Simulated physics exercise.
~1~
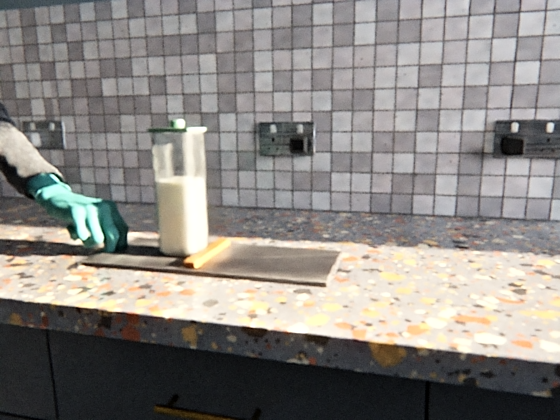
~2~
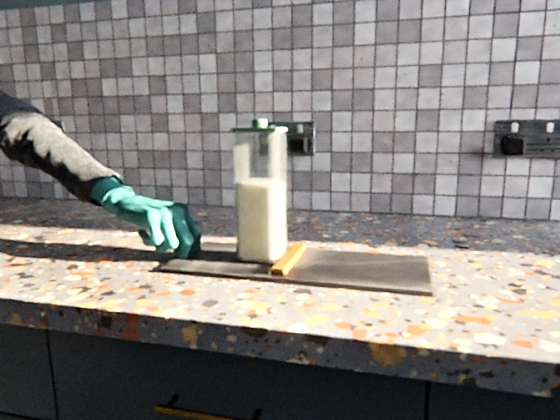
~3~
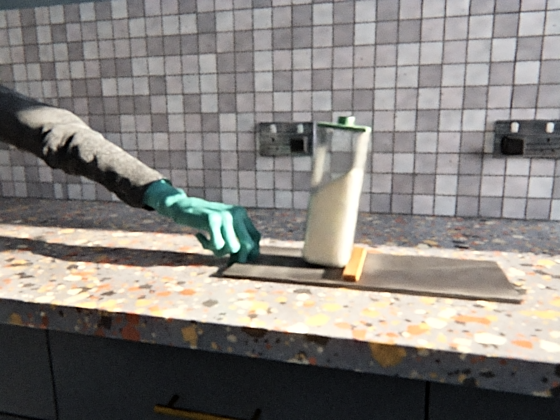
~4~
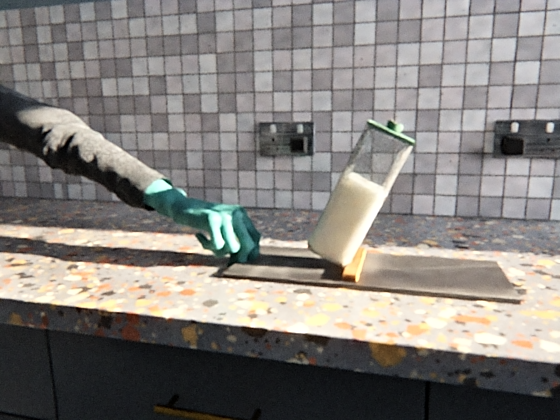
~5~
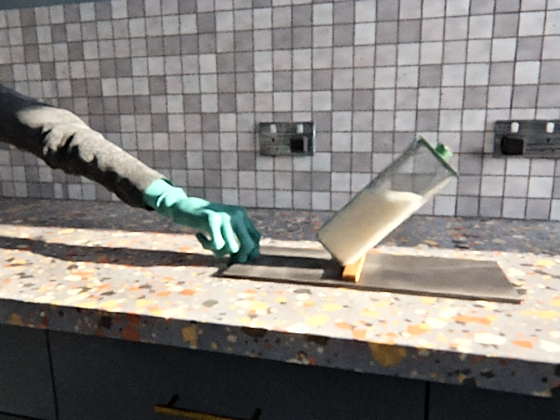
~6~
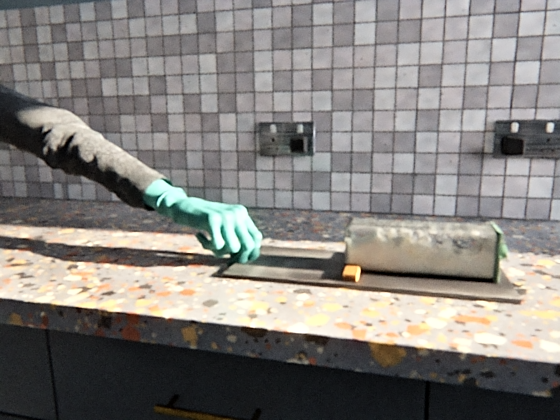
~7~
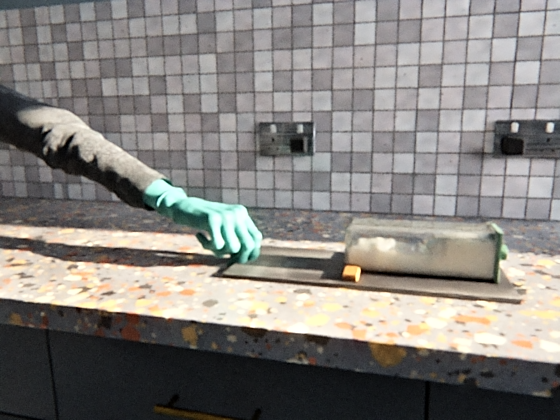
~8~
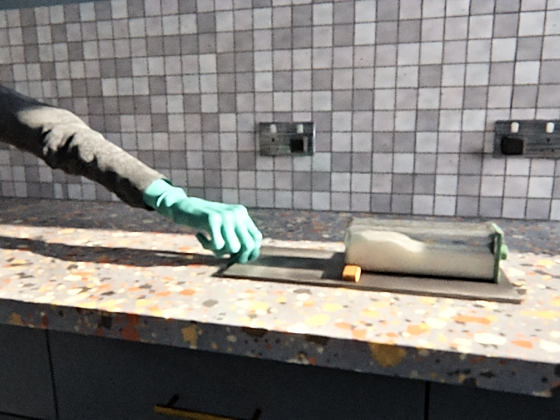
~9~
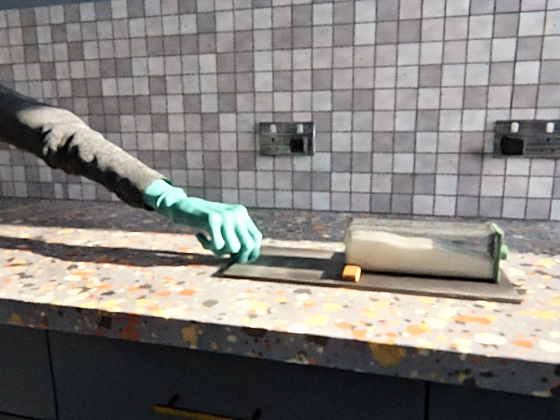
A clear square bottle of milk with a green cap glides to the right on a thin dark board, upright behind a small orange strip, as a teal-gloved hand at the left pushes the board. The speckled worktop is seen from the front, with grey tiles and two sockets behind. The board stops, and the bottle tilts right over the strip. It leans further, the milk slanting inside, and topples onto its side. The milk sloshes and then settles, leaving the bottle lying on the board, cap to the right, the hand still at the board's left end.
